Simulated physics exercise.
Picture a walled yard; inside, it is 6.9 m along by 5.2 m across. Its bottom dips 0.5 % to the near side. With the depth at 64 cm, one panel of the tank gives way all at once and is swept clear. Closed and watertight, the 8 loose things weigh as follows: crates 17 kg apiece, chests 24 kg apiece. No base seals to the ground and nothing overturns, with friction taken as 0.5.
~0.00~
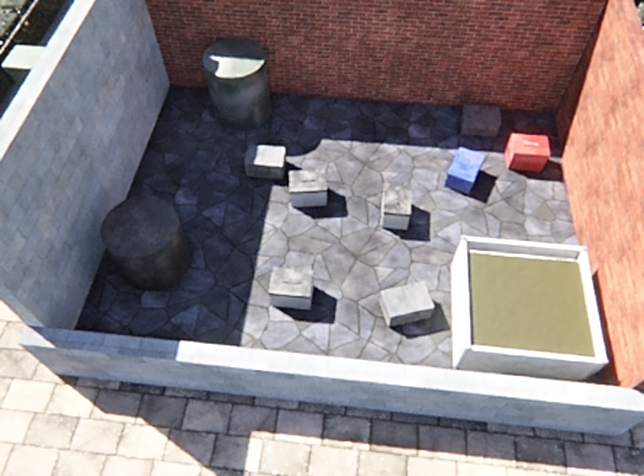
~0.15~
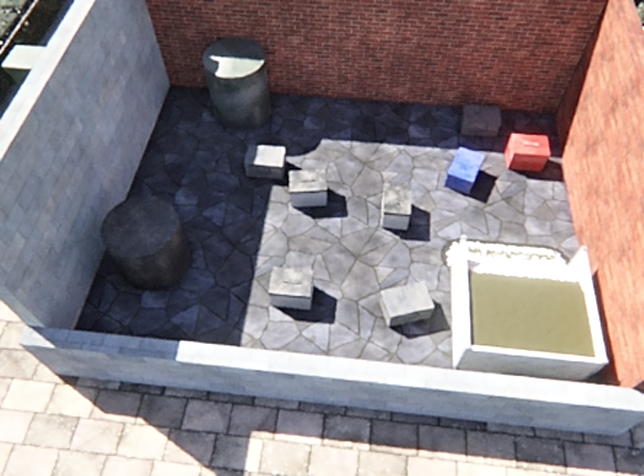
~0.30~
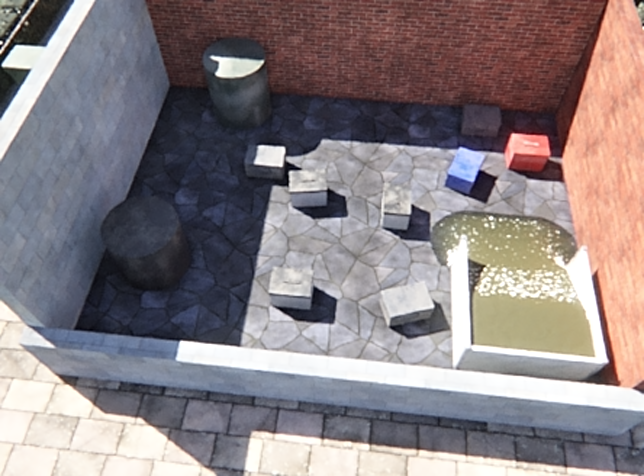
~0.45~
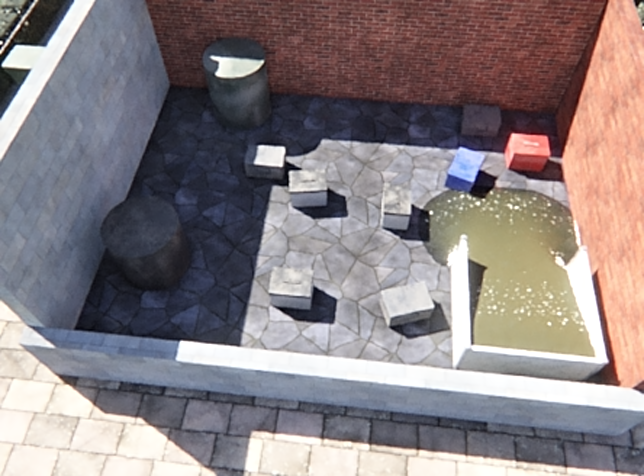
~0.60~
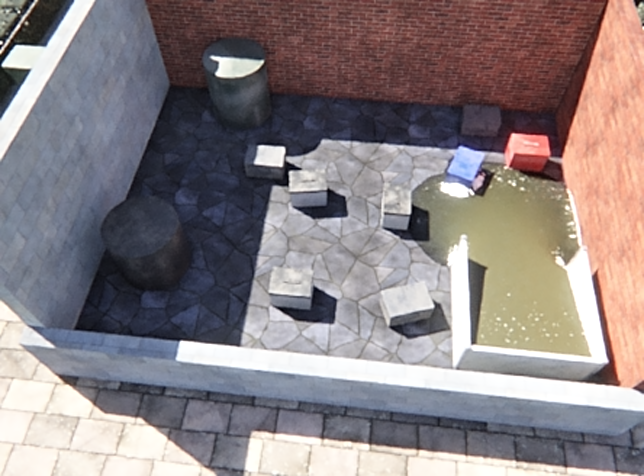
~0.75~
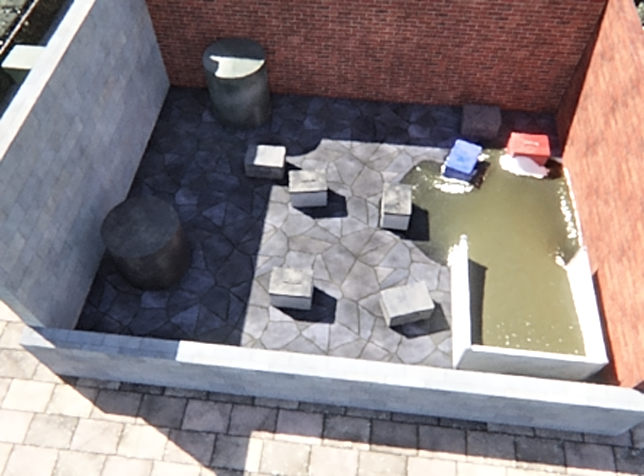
Murky olive water bursts from the far side of a pale open tank in the right corner of a walled, stone-paved yard, seen from above by a still camera. Two dark cylinders stand at left, pale blocks dot the middle, and a blue crate and red chest sit toward the back right. The water spreads backward and sideways, foaming around both, and the blue crate shifts slightly.
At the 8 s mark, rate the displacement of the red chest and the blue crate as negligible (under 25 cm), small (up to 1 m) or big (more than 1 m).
Red chest - big, blue crate - big.
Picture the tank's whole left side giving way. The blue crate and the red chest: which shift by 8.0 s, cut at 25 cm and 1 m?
Blue crate: Roughly where it was; red chest: Roughly where it was.
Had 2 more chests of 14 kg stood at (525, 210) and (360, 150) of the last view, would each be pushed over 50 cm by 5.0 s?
Respectively: Outside the limit and outside the limit.
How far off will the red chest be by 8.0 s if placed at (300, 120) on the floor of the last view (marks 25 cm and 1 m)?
Put there, it wanders off a long way.
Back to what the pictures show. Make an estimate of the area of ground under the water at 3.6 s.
Roughly 18 m2 of it is wet.
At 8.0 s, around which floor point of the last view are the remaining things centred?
Mean floor pixel: About (289, 222).
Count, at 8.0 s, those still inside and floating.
2.
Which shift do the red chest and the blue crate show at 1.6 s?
Close to 100 and 140 centimetres by then.
After 1.6 s the red chest is near (534, 99), 1.0 m from its start, afloat; the blue crate is near (422, 103), 1.5 m from its start, aground; 1 afloat.
After 3.6 s the red chest is near (444, 115), 1.4 m from its start, afloat; the blue crate is near (248, 136), 3.5 m from its start, aground; 2 afloat.
After 5.6 s the red chest is near (373, 121), 2.5 m from its start, aground; the blue crate is near (141, 188), 5.0 m from its start, afloat; 1 afloat.
After 8.0 s the red chest is near (373, 121), 2.5 m from its start, aground; the blue crate is near (130, 214), 5.1 m from its start, afloat; 2 afloat.
